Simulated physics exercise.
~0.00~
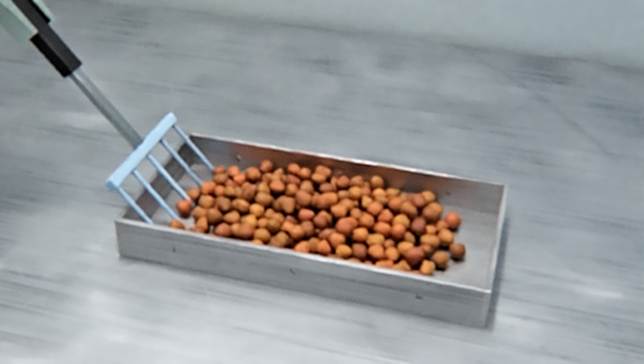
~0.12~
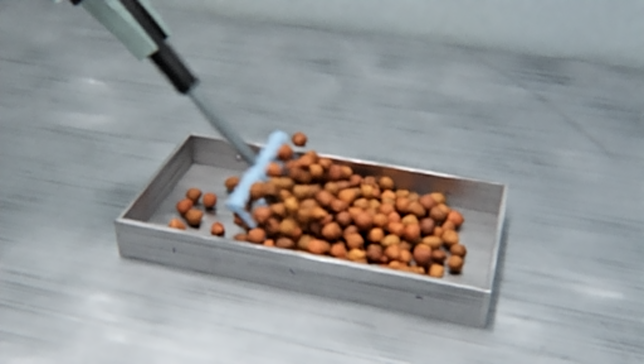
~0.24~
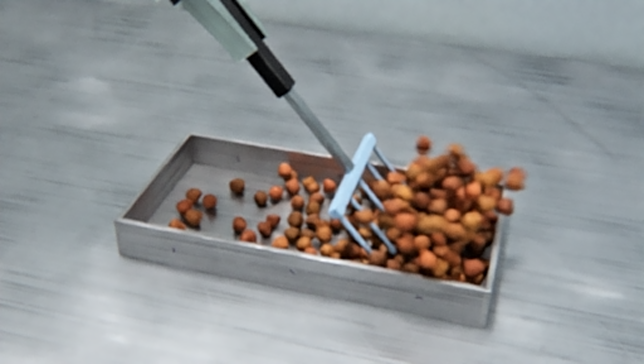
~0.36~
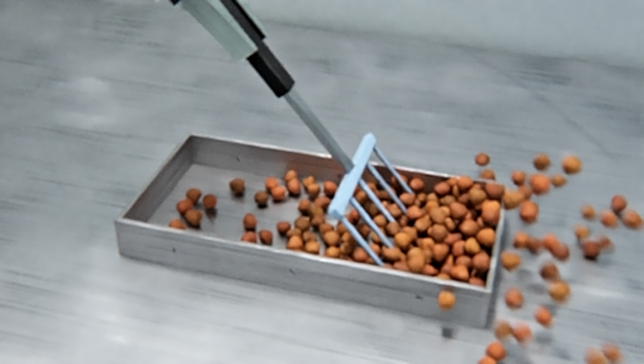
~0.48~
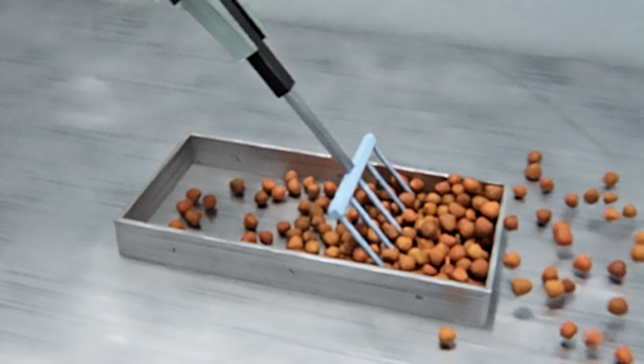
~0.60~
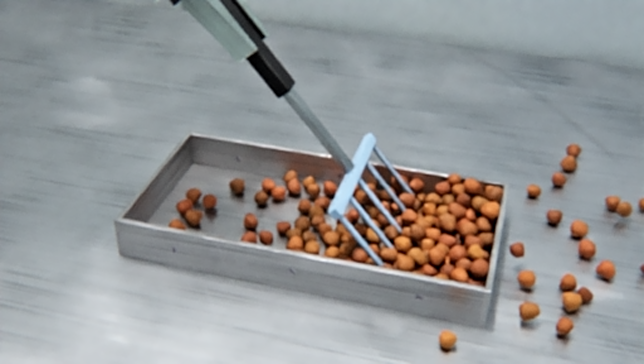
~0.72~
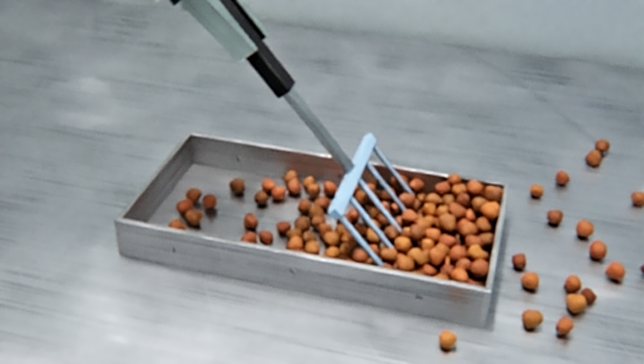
A robot arm swept a pale blue comb rightward through a metal tray of small round brown nuts, piling them against the far end until many spilled over onto the table, then held still while most stayed heaped inside the tray.
